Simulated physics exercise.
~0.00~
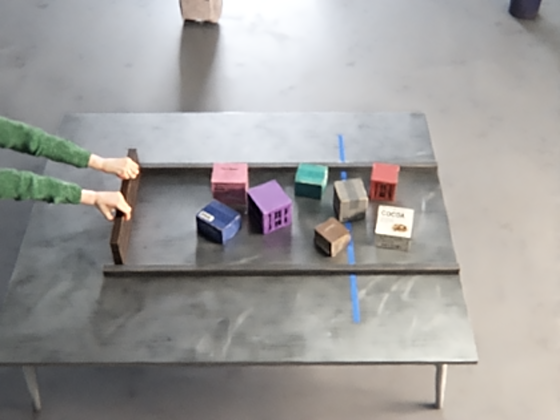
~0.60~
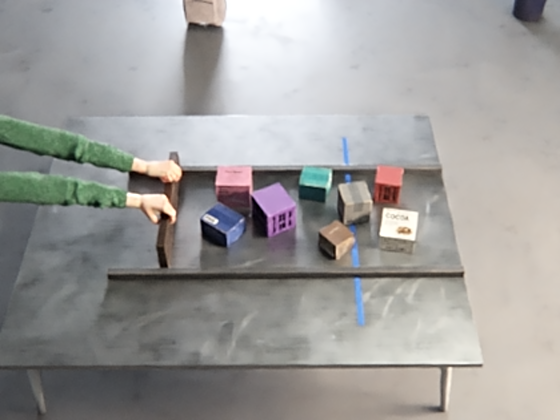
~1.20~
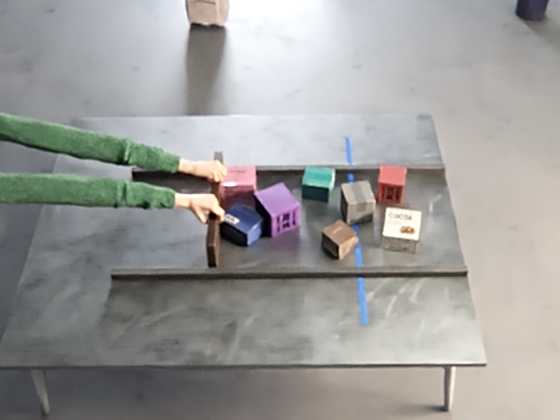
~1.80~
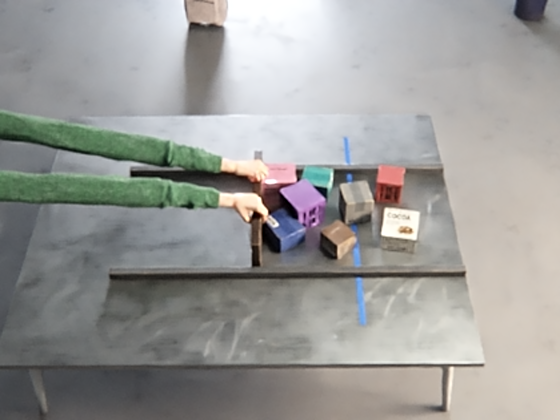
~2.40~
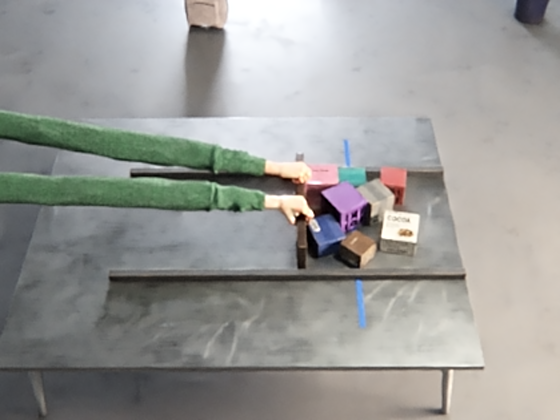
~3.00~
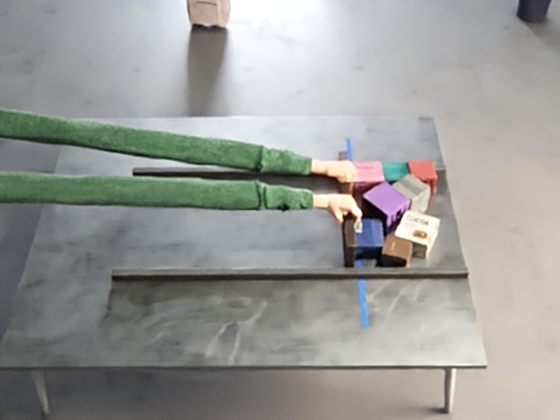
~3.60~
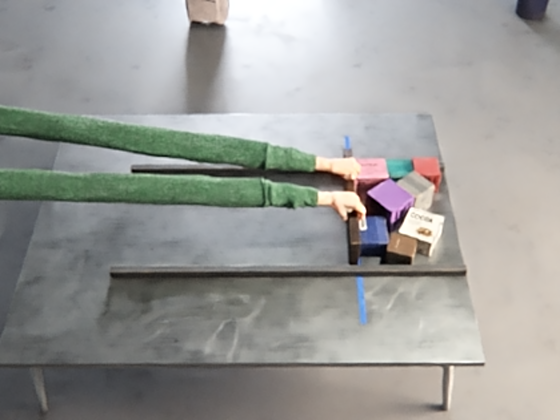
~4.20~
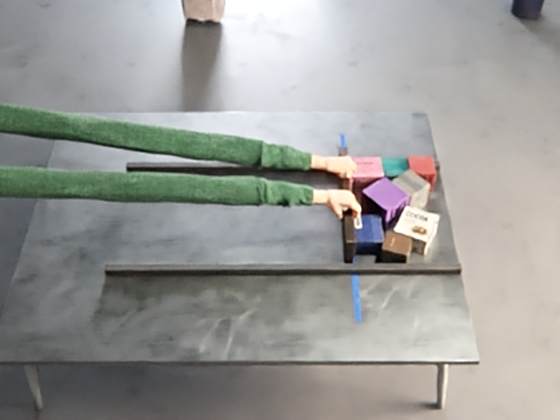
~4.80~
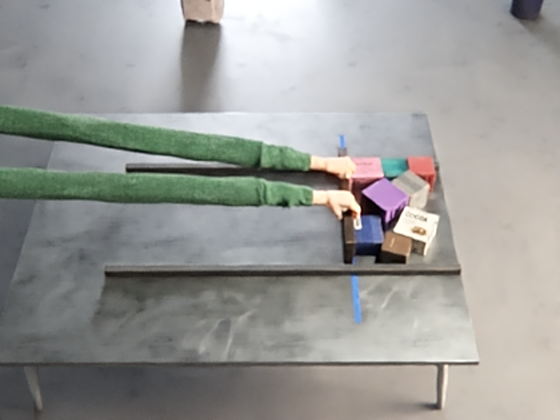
Two hands push a plank rightward, bunching the colourful boxes together, and none fall off.
